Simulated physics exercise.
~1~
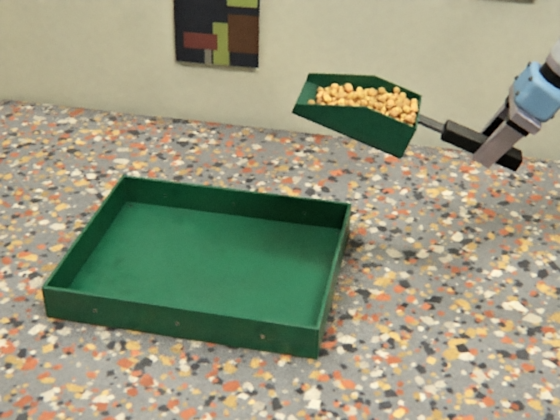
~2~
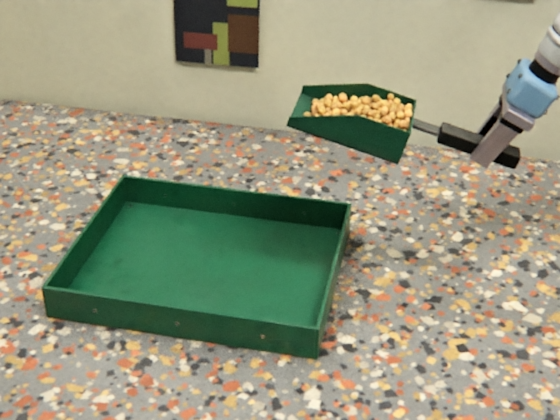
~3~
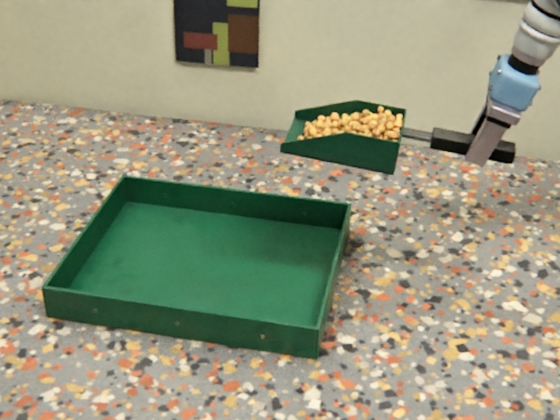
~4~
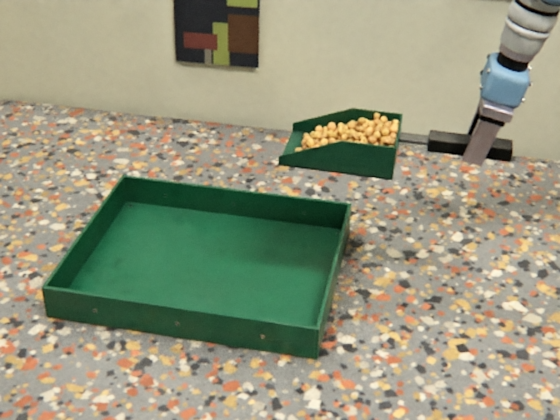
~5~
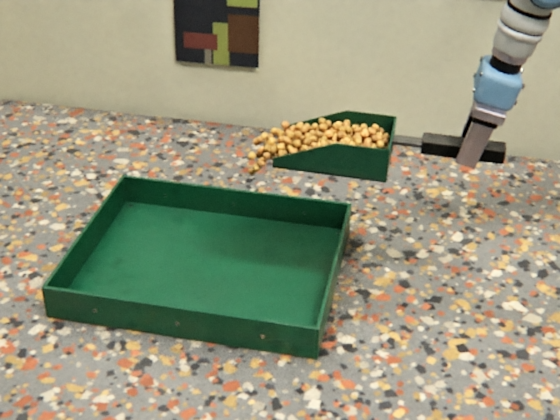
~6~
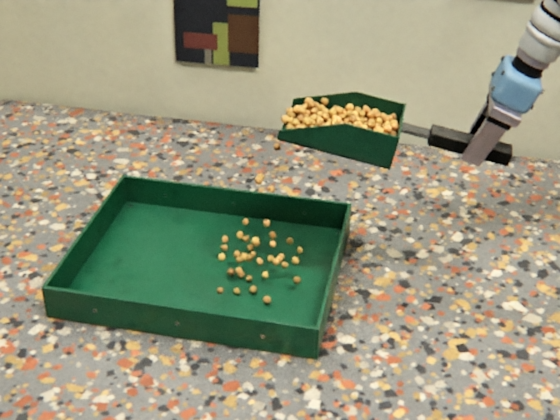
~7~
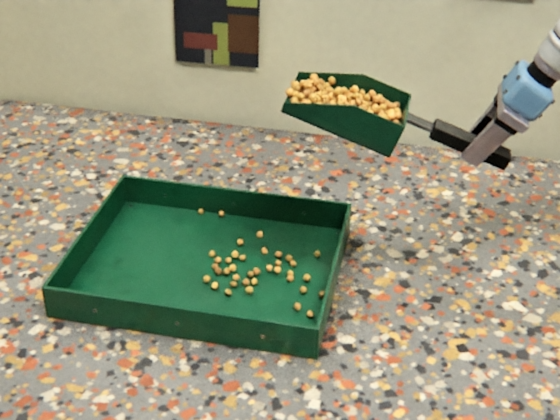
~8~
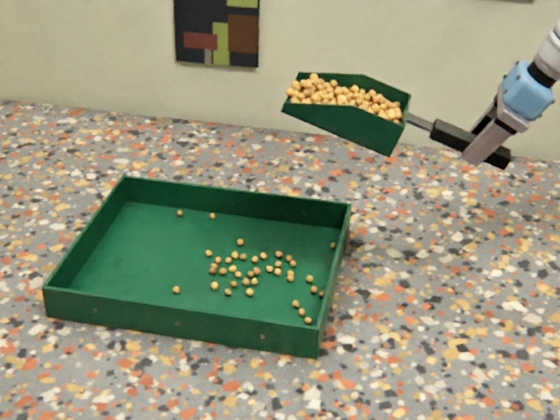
A robot arm lowered a green scoop heaped with chickpeas and levelled it until some spilled over the open front into the green tray below, then tipped it back up, leaving a small scattering in the tray and most still in the scoop.
